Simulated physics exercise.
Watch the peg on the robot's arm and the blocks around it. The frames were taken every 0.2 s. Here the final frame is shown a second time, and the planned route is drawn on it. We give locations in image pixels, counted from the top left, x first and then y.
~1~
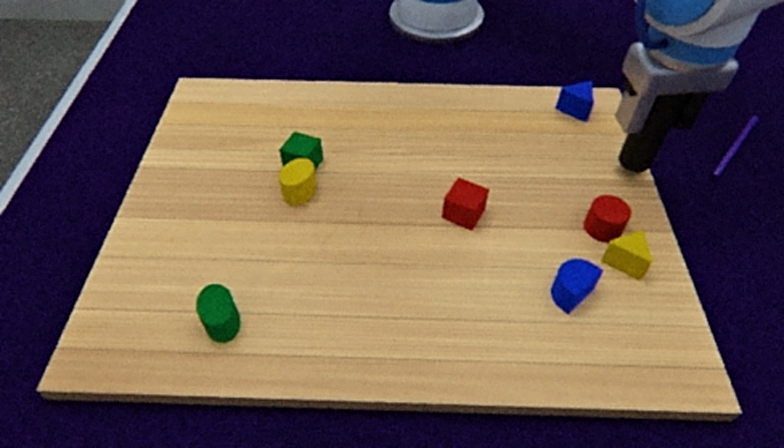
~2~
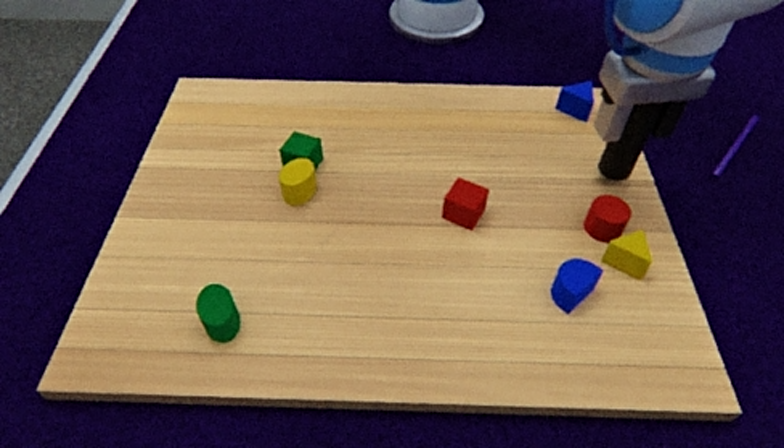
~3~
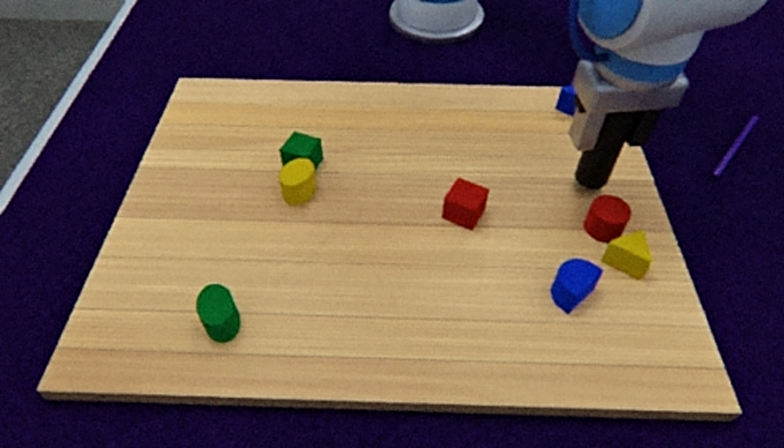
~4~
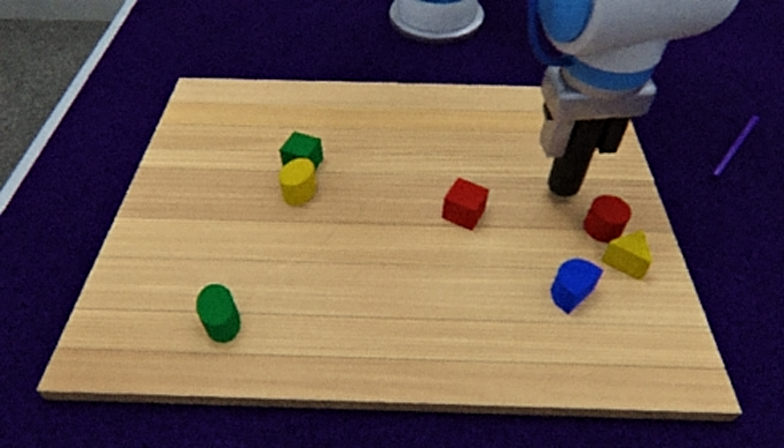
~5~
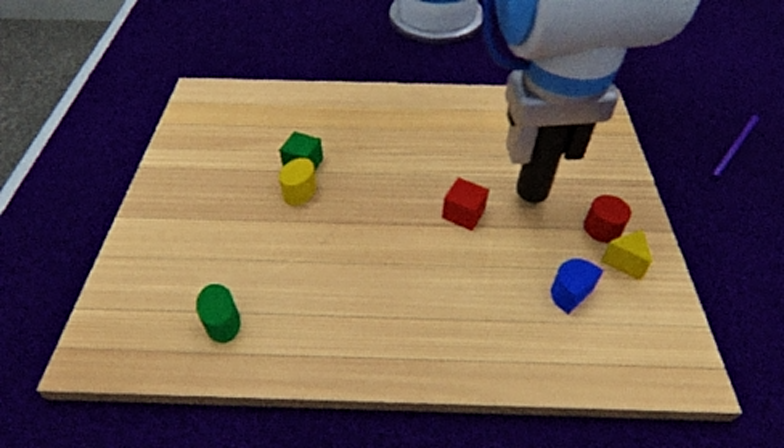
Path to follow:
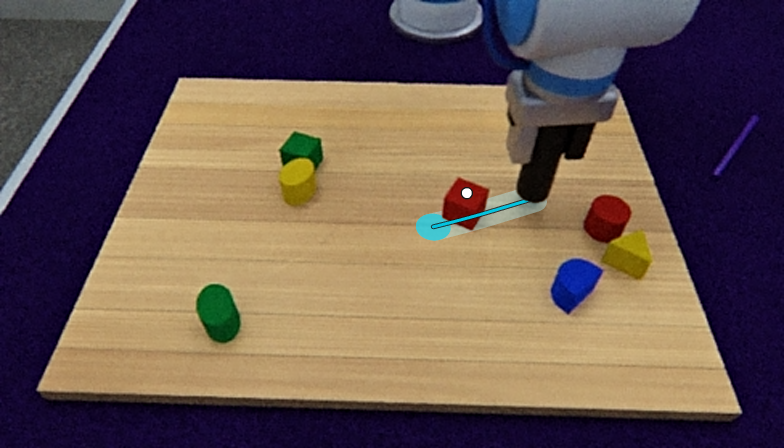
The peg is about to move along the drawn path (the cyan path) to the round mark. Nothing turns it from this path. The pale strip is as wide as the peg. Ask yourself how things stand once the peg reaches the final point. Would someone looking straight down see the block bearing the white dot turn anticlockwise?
My answer is no.
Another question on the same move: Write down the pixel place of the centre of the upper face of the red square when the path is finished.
That would be at about pixel (393, 203).
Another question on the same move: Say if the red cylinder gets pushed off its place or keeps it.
At the moment the path ends, the red cylinder still stands where it did.
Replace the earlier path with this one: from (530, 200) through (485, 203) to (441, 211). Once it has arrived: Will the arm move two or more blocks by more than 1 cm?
In short: No.
The drawn path runs straight from (530, 200) to (433, 227); the dot is on the red square.
On the path given first. One third of the way, peg at (501, 200); red square at (463, 194).
Two thirds of the way, peg at (468, 210); red square at (428, 201).
At the end, peg at (434, 218); red square at (393, 203), turned 30° clockwise; red cylinder not moved.
